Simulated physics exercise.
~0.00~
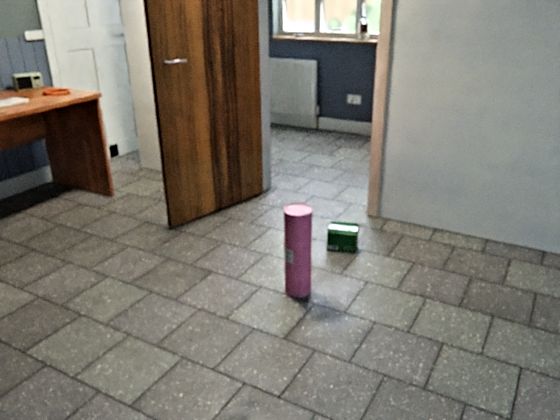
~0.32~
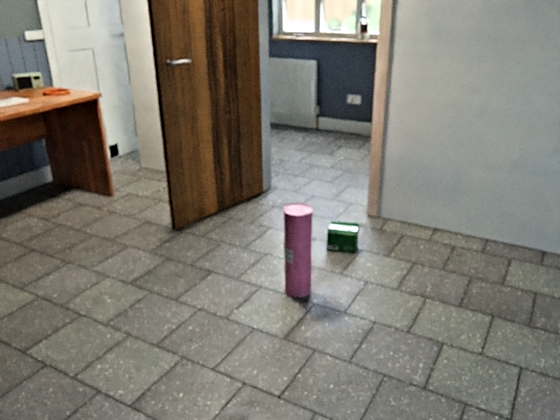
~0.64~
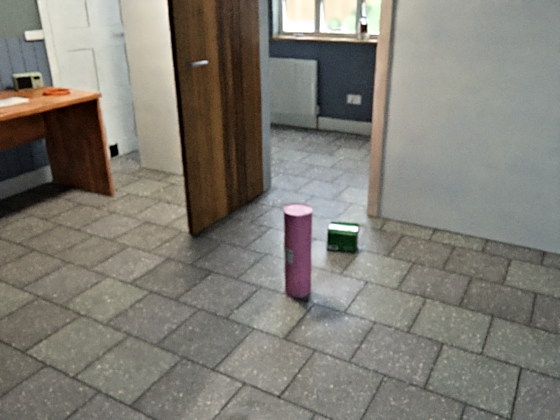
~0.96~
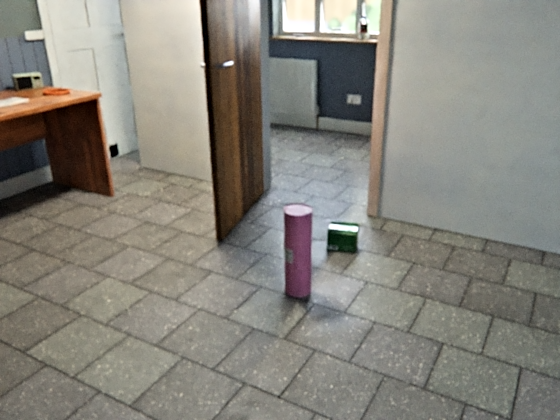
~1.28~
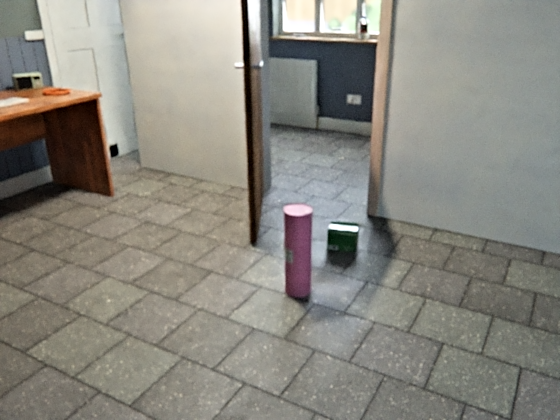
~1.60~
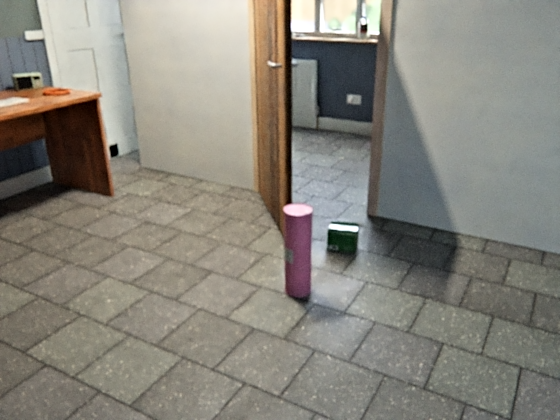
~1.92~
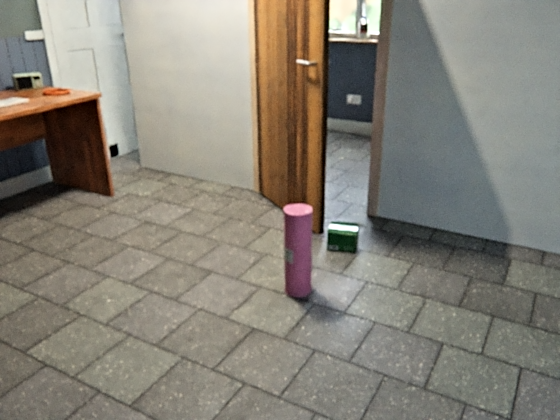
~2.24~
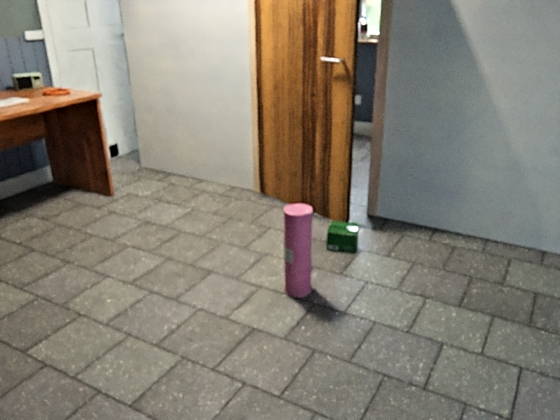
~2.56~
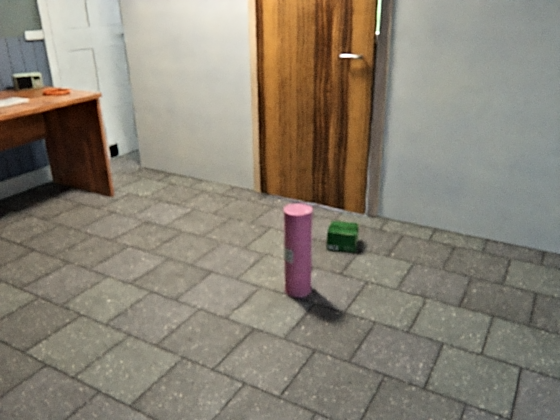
Wooden door swinging steadily shut behind a pink canister and green box on a tiled floor, ending closed in its frame.
